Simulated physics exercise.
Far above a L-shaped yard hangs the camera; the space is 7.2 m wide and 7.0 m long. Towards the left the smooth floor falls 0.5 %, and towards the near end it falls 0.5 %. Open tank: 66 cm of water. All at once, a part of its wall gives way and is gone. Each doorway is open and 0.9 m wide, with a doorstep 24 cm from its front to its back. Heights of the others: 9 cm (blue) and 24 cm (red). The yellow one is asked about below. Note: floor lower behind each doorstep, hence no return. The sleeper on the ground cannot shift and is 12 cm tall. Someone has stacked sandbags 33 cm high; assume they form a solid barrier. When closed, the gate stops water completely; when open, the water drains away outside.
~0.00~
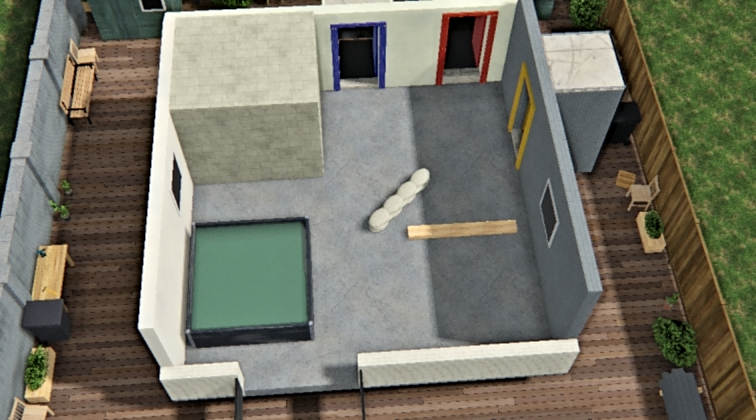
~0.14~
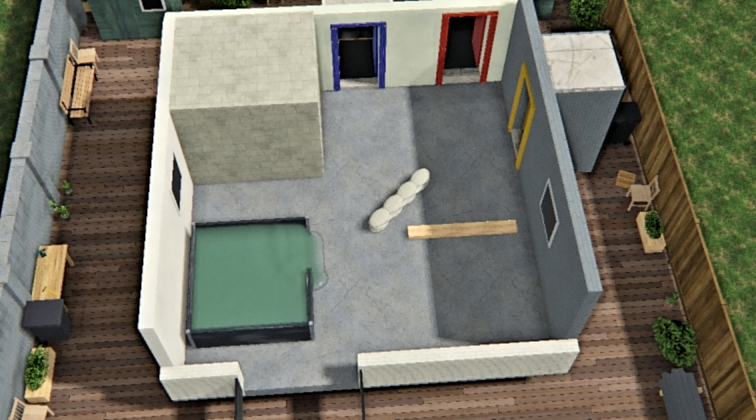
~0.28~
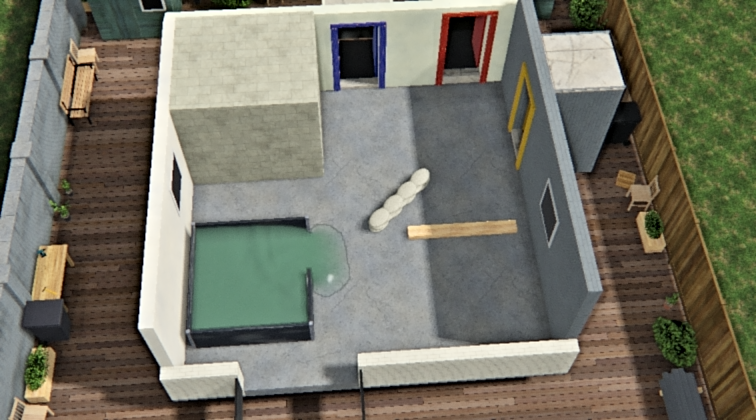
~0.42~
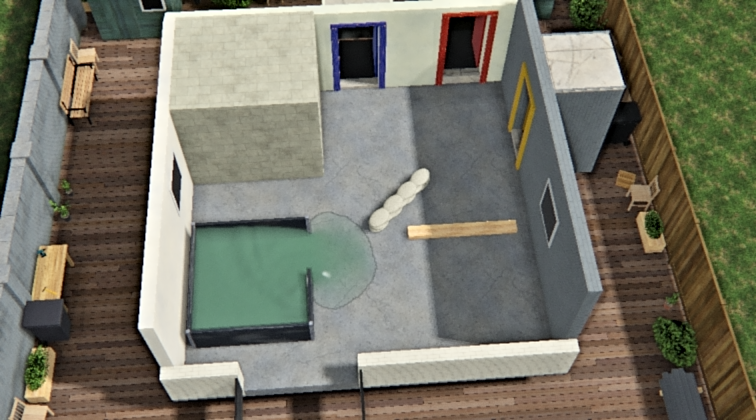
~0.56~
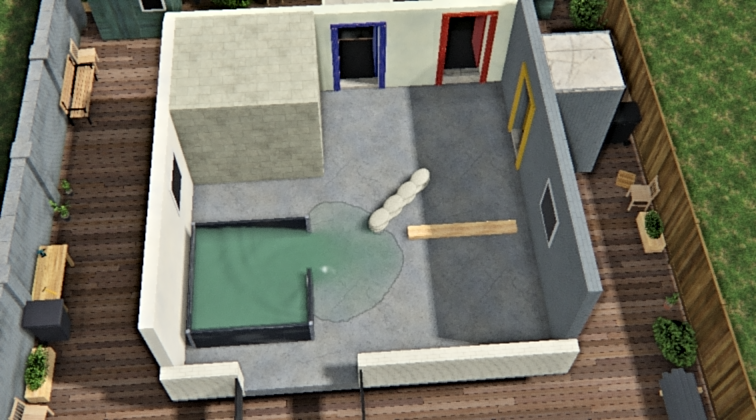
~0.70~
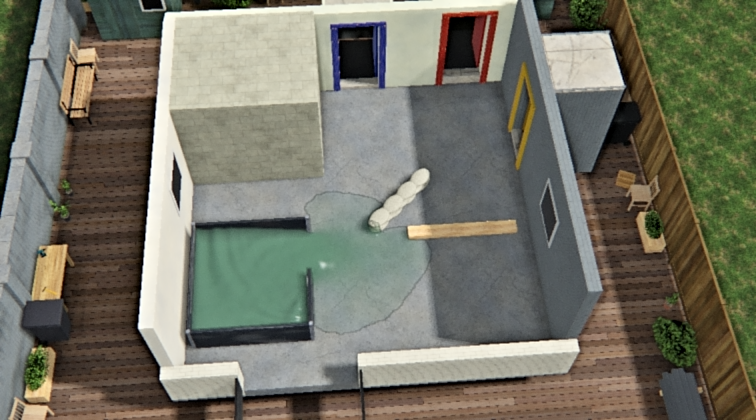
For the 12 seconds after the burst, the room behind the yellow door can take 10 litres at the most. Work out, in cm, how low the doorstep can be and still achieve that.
It can be no lower than about 7.5 cm.
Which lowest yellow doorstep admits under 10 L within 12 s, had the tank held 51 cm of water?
Roughly 5.0 centimetres would do it.
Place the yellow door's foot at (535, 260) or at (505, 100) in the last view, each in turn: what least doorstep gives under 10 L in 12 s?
You'd want about 23 cm there first, then about 14.0 cm.
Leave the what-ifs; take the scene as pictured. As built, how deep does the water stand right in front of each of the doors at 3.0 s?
Depth at blue 6 cm, at yellow 4 cm, at red 14 cm.
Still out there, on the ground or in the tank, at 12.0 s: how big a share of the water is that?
Something like 94 per cent of it remains.
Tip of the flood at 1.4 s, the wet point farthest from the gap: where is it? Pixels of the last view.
The tip of the flood lies near (528, 259).
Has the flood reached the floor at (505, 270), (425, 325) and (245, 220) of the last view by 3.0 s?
One after another they are soaked, soaked, then bone dry.
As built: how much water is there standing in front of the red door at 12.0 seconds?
It comes to about 4.5 centimetres deep.
After 1.4 s water covers 30 % of the floor, deepest (40 cm) near (370, 232); it has not reached the yellow door.
After 3.0 s water covers 65 % of the floor, deepest (37 cm) near (547, 357); 4 cm at the yellow door, 0 litres in over its 12 cm doorstep.
After 12.0 s water covers 95 % of the floor, deepest (13 cm) near (455, 363); 9 cm at the yellow door, 0 litres in over its 12 cm doorstep.
At the yellow door as built, the water arrived by 2.9 s and peaked near 11 cm at 6.2 s.
With a doorstep of 6.5 cm, 18 litres would have come in within the 12 s; with 9 cm, 4 litres. So under 10 litres takes about 7.5 cm.
